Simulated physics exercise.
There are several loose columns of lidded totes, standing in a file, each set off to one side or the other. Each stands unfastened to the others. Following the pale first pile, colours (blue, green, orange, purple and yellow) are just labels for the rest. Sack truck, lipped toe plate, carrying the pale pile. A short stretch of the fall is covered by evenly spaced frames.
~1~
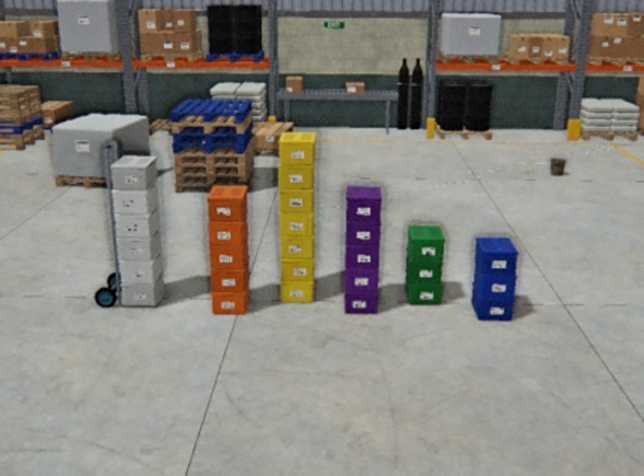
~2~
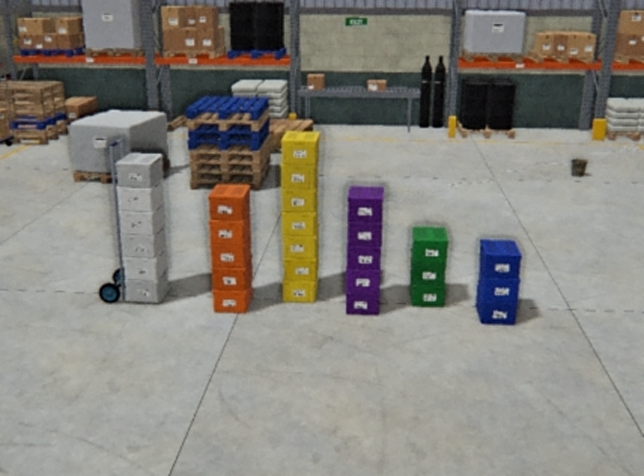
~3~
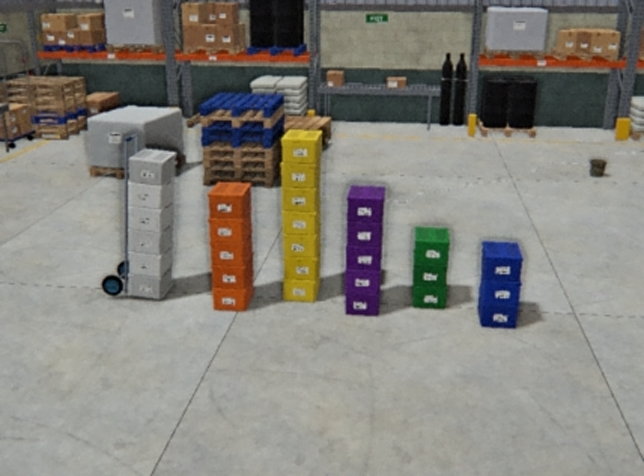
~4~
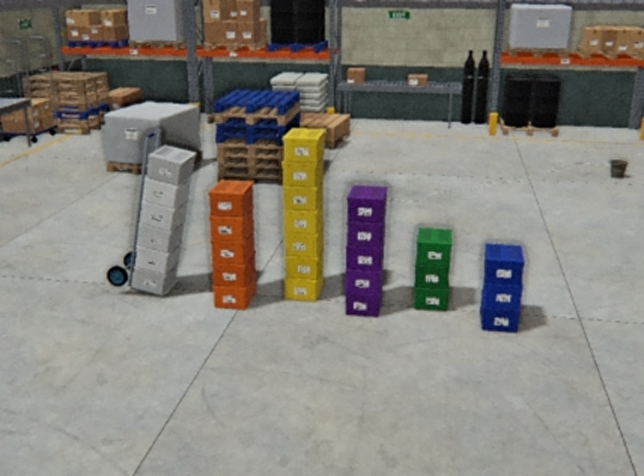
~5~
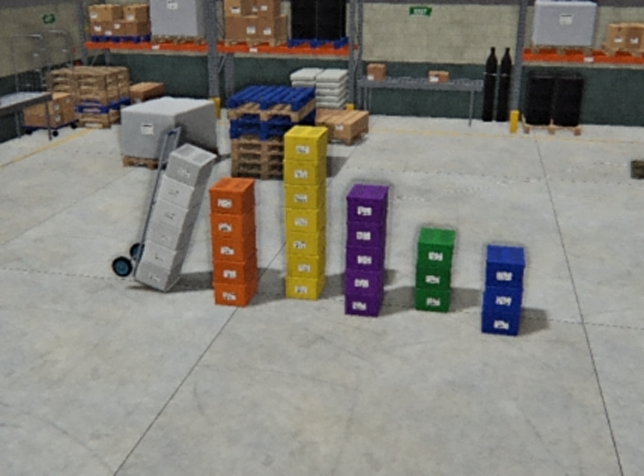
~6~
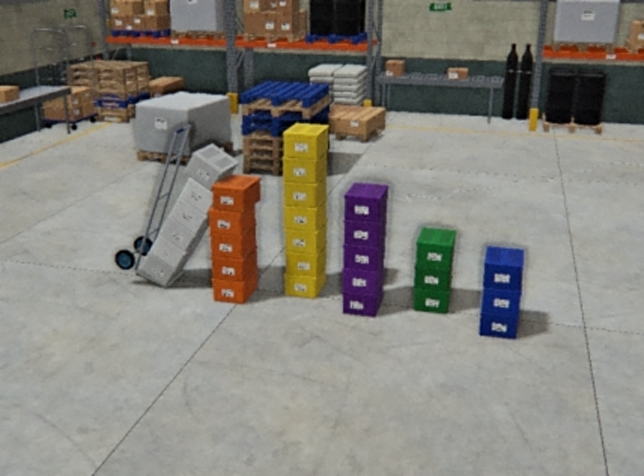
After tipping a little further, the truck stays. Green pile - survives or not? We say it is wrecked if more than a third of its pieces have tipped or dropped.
Not.
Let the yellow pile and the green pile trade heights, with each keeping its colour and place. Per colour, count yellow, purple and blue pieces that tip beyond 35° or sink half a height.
Yellow 2, purple 0, blue 0.
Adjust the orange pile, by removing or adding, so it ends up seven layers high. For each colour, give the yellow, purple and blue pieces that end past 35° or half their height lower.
By colour, I'd count yellow 7, purple 5, blue 2.
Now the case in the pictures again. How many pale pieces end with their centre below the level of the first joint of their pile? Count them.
2, all in all.
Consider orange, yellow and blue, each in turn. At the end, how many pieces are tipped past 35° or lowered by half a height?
Tally - orange: 4; yellow: 7; blue: 2.
Shortly afterwards, 6 of the pale pile down; none of the 3 green totes down (0 of 23 in all colours); top green tote unmoved; top orange tote tilted a little.
Next, 6 of the pale pile down; none of the 3 green totes down (5 of 23 in all colours); top green tote unmoved; top yellow tote tilted well over, half its height lower.
Some moments later, 6 of the pale pile down; none of the 3 green totes down (16 of 23 in all colours); top green tote tilted well over; top orange tote on its side.
Afterwards, 6 of the pale pile down; 3 of the 3 green totes down (20 of 23 in all colours); top green tote on its side; top yellow tote on its side.
In the end, 6 of the pale pile down; 3 of the 3 green totes down (20 of 23 in all colours); top green tote on its side; top blue tote upside down. From the last view, middles, top green tote near (549, 280), top blue tote near (616, 327).
